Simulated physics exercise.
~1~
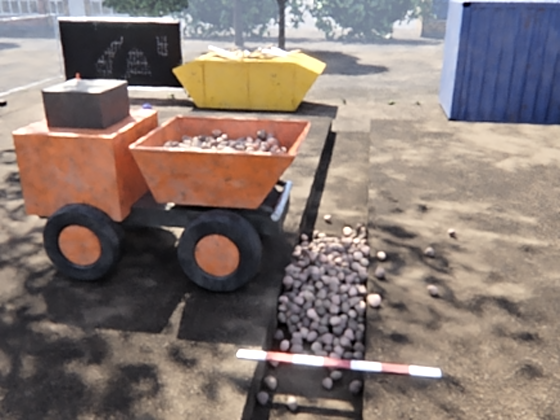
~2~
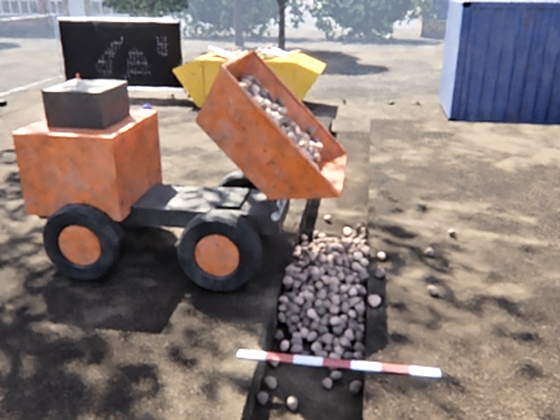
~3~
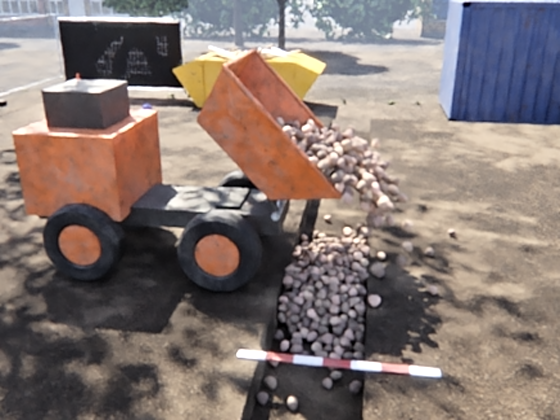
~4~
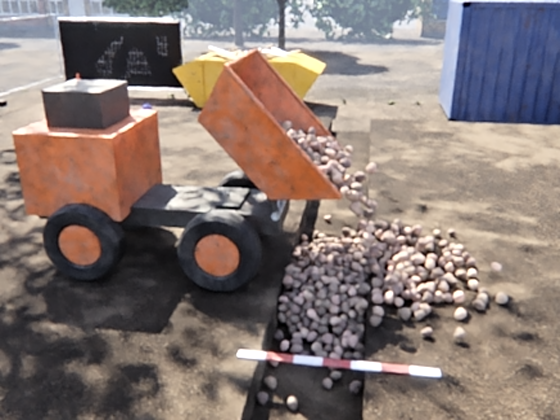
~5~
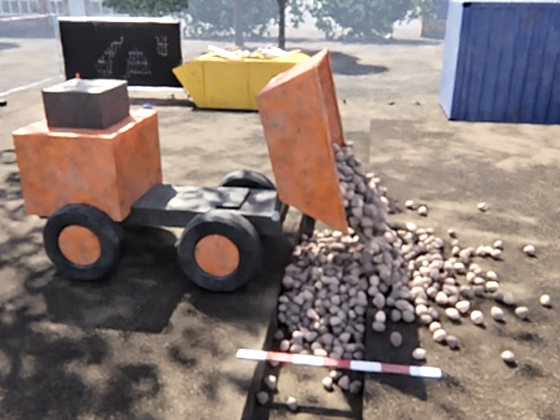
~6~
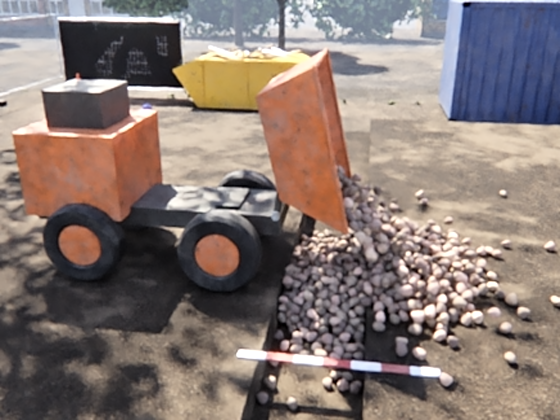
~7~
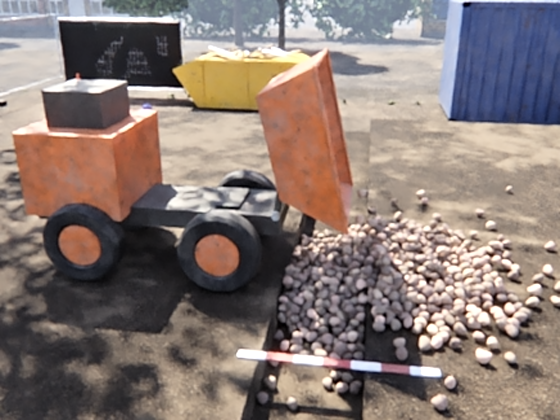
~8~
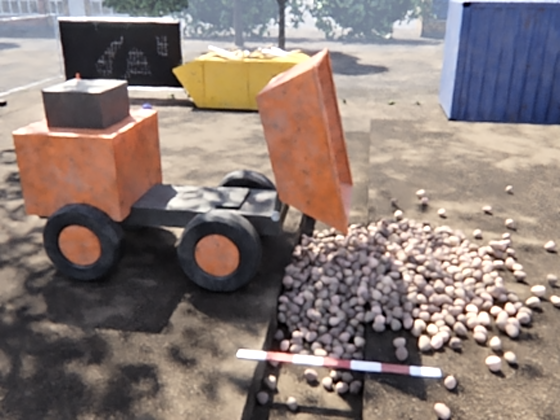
In the video, an orange dumper tips its skip in two stages beside a trench already holding a pile of rounded stones, pouring its load out to the right. The stones spread over the trench and the ground beyond, and the steeply raised skip stays still.
